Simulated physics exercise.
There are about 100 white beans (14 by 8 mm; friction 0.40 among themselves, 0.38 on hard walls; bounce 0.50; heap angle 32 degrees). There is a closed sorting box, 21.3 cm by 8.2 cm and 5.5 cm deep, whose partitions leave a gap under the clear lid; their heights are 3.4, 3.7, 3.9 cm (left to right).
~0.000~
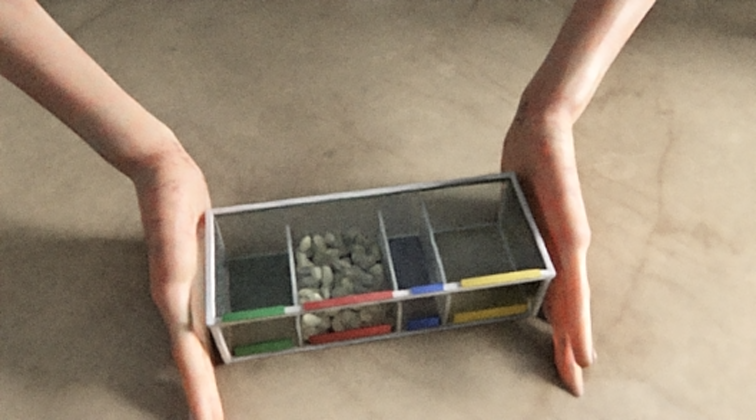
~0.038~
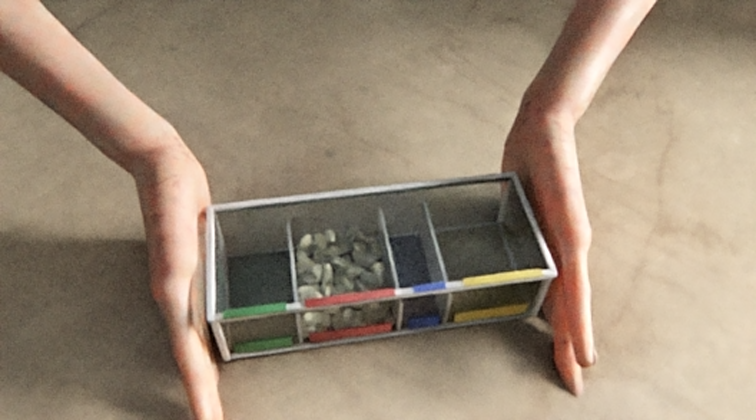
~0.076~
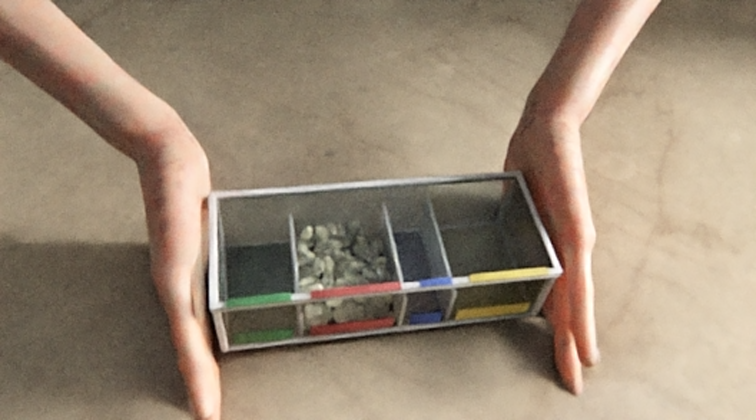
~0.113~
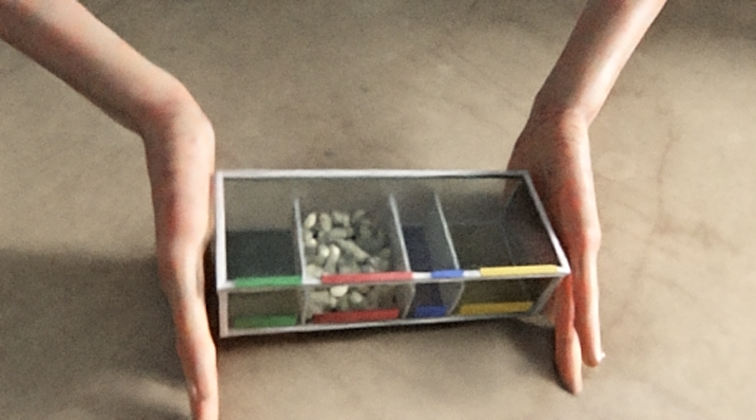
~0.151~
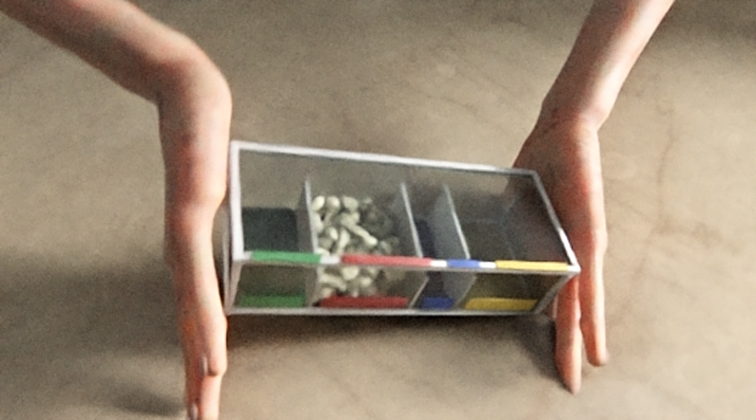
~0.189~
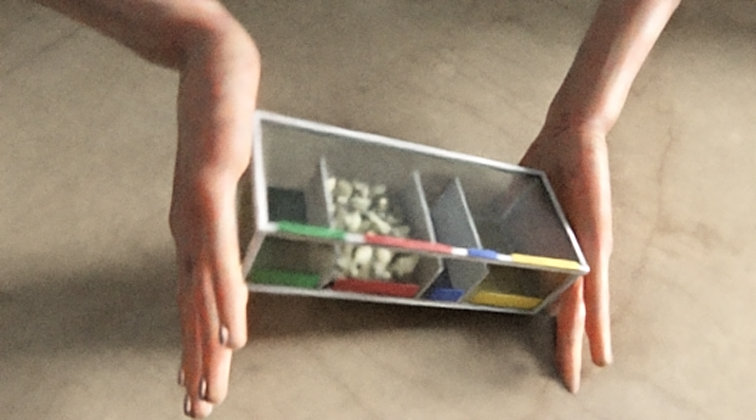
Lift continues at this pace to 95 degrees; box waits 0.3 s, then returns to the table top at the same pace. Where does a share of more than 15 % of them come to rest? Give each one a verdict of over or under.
Red - over; blue - under; green - under; yellow - over.
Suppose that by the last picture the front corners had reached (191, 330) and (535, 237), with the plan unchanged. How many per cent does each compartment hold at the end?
Each compartment ends like this: Red 30 per cent, blue 0 per cent, green 70 per cent, yellow 0 per cent.
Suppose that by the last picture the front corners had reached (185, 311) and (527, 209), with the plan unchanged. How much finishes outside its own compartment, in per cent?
Roughly 50 per cent.
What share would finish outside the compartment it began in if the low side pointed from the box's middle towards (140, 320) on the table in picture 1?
Around 75 percent of them.
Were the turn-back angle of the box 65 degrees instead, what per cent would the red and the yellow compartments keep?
Result - red 85 percent, yellow 10 percent.
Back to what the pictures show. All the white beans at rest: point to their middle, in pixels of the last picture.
When it all comes to rest, the middle is near (463, 269).
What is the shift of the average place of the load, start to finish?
Around 7.5 centimetres, start to finish.
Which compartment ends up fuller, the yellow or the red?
The yellow compartment.
After 0.81 s, tilt 95 degrees; red 50 %, blue 20 %, yellow 30 %.
Then, at 1.22 s, tilt 52 degrees; red 35 %, blue 5 %, yellow 60 %.
After 1.71 s, tilt 0 degrees; red 35 %, blue 5 %, yellow 60 %.
By 2.2 s all is still; red 35 %, blue 5 %, green 0 %, yellow 60 %.
